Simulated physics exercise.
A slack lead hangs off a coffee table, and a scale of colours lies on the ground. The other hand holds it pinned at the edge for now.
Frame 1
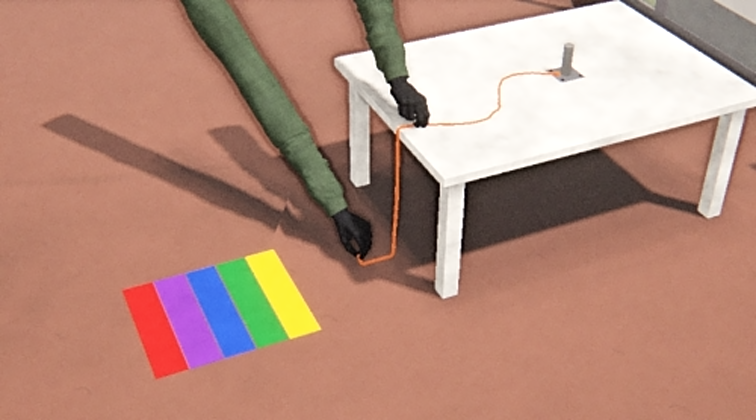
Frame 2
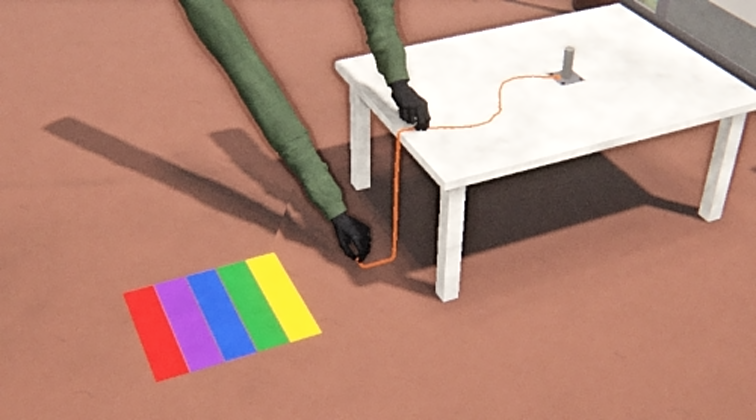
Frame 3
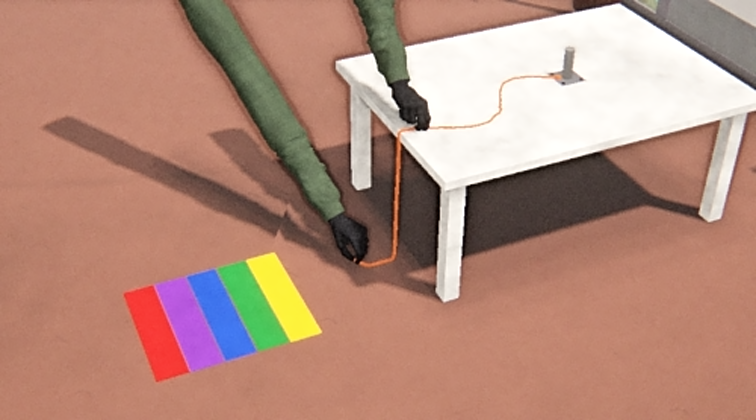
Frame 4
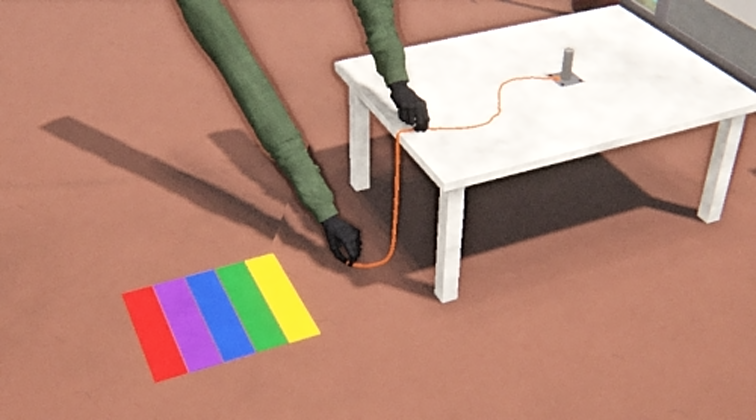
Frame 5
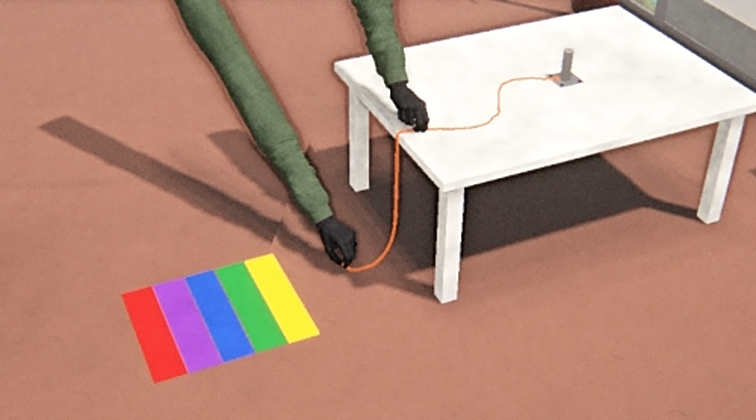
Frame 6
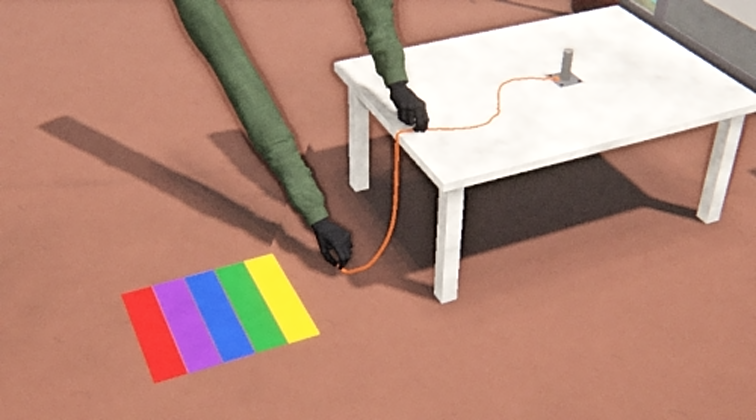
We see an orange lead running across a white table and over its edge, pinned there by one gloved hand, while the other hand draws the hanging end slightly left, near the yellow side of a colour-striped patch.
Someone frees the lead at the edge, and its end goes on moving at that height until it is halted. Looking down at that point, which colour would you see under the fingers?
You would see blue.
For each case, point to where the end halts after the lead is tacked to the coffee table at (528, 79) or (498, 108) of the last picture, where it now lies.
The places are (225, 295) and (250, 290).
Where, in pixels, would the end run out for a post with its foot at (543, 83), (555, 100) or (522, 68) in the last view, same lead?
(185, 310), (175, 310) and (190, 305), roughly.
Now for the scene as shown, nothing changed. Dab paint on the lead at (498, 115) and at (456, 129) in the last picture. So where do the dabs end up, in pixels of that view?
They end up at (461, 114) and (415, 129).
A little later, end near (263, 286); over yellow.
Next, end near (234, 294); over green.
When it is tight, end near (217, 299); over blue. It gets as far as the blue strip.
